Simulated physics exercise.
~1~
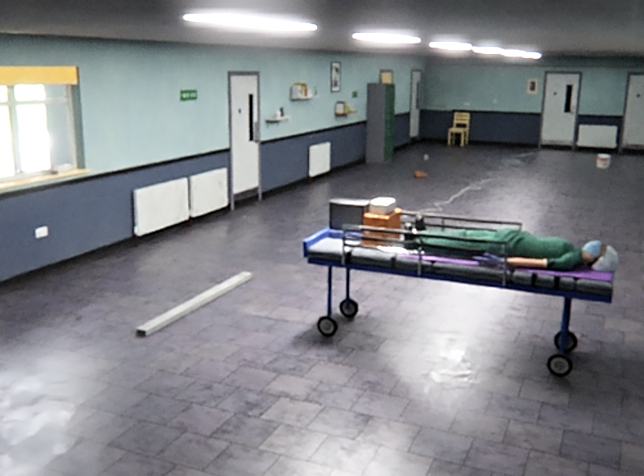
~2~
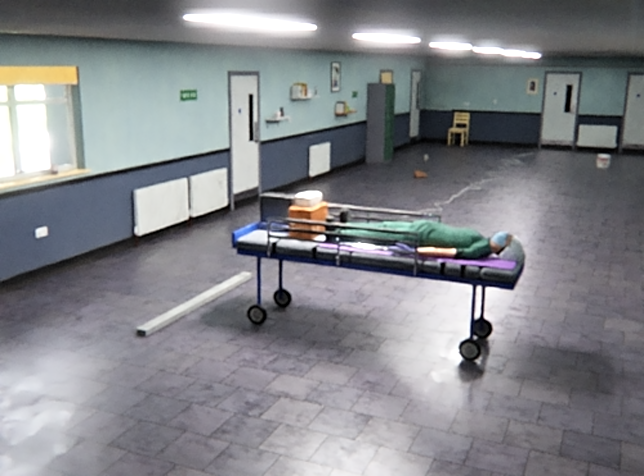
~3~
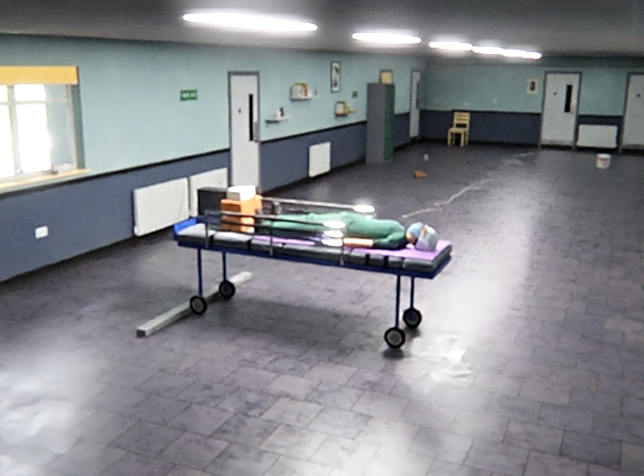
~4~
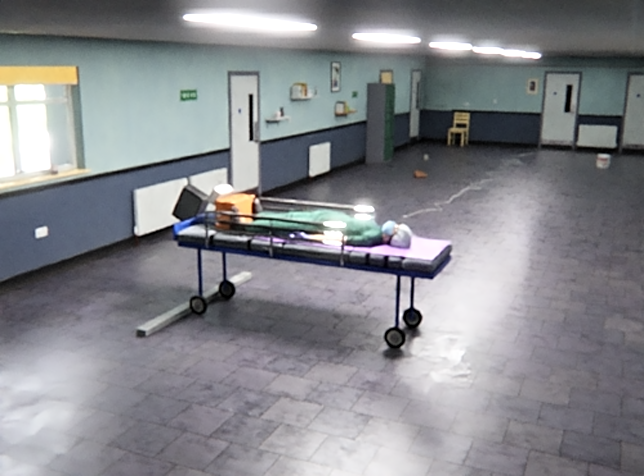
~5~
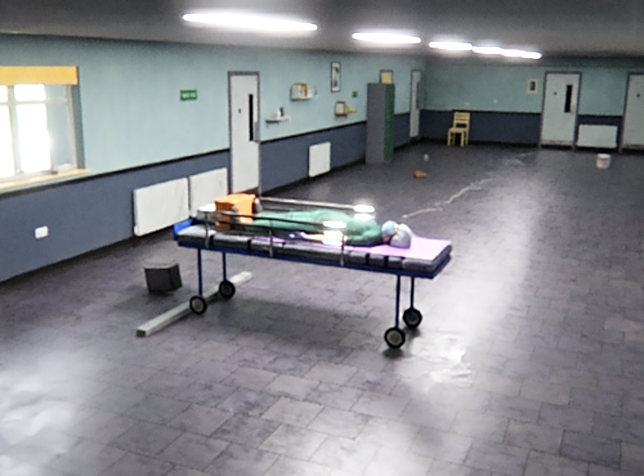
In this clip, a trolley carrying a green-clad figure, an orange bag, a dark monitor and a white box rolls left across a tiled hall and halts at a sill; the load slides left, and the monitor tips off onto the floor while the rest stays aboard.
